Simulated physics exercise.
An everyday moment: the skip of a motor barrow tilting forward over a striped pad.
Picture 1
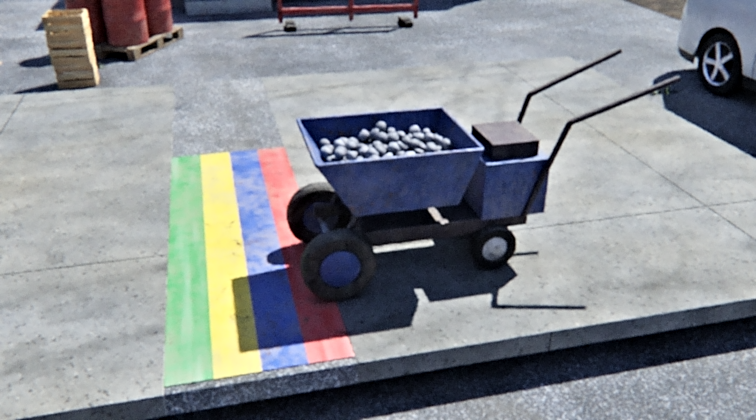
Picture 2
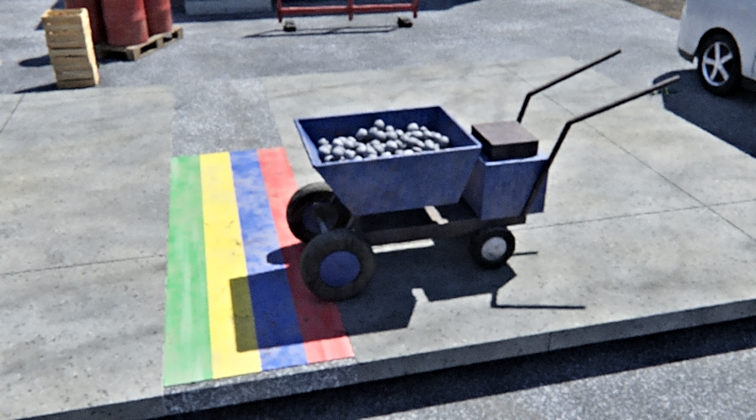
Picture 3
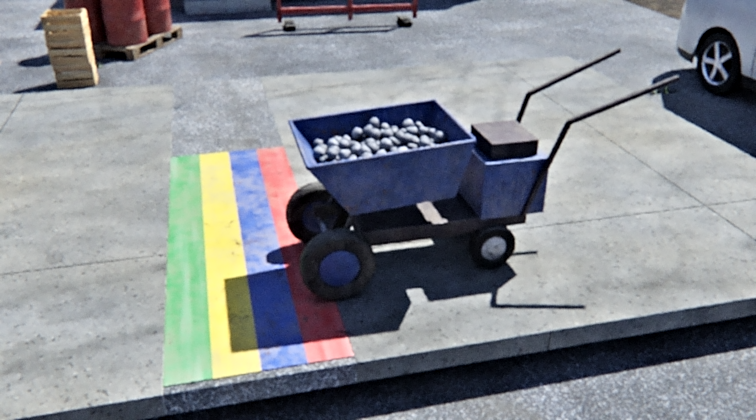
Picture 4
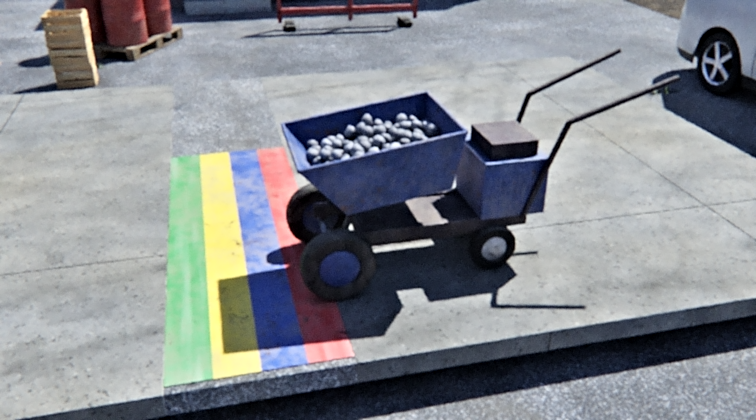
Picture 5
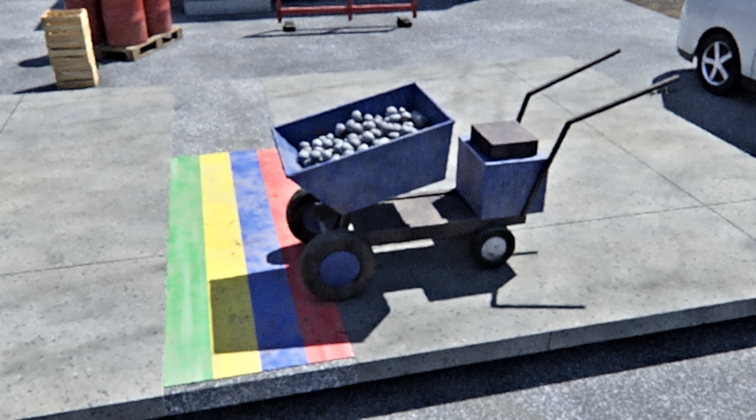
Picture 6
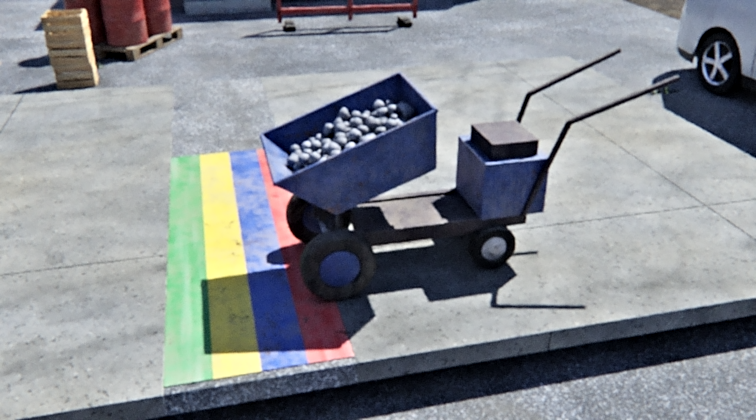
To begin with, a blue skip full of round grey cobbles sits level on a motor barrow beside green, yellow, blue and red strips. The skip then tilts slowly forward to the left, its rear end rising until it slants clearly, while the cobbles stay inside and the wheels remain still.
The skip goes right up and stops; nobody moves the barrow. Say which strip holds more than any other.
The green strip carries the most.
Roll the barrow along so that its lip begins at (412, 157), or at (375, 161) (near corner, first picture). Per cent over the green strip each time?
The first gives 10 %, the second 20 %.
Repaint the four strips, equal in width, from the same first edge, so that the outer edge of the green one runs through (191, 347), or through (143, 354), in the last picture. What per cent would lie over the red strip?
About 0 and 0 per cent.
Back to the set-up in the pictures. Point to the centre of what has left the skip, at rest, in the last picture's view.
Close to (174, 283).
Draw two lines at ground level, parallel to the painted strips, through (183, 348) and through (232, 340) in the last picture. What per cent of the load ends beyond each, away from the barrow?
The first gives 50 %, the second 90 %.
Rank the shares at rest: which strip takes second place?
In second place: The strip in yellow.
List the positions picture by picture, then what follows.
Lip of the skip at (317, 166), level; top of the load at (394, 149), round cobbles; red strip at (321, 323); blue strip at (278, 329); yellow strip at (234, 336); green strip at (188, 343), in the first picture.
Lip of the skip at (315, 167), tipped barely; top of the load at (392, 148), in the second picture.
Lip of the skip at (308, 168), tipped barely; top of the load at (398, 151), in the third picture.
Lip of the skip at (299, 172), tipped a little; top of the load at (396, 142), in the fourth picture.
Lip of the skip at (288, 177), tipped a little; top of the load at (397, 132), in the fifth picture.
Lip of the skip at (275, 184), tipped clearly; top of the load at (384, 125); red strip at (321, 323); blue strip at (278, 329); yellow strip at (234, 336); green strip at (188, 343), in the sixth picture.
Soon, skip tipped steeply; all in the skip.
A while on, skip tipped right over; most in the skip; a stray few over the yellow strip; about a quarter over the green strip; a stray few falling; a stray few off the paint.
Towards the end, skip tipped right over; about a quarter in the skip; a small part over the yellow strip; about a third over the green strip; about a third off the paint.
Finally, skip tipped right over; a small part in the skip; none over the red strip; none over the blue strip; about a quarter over the yellow strip; about a third over the green strip; about a third off the paint.
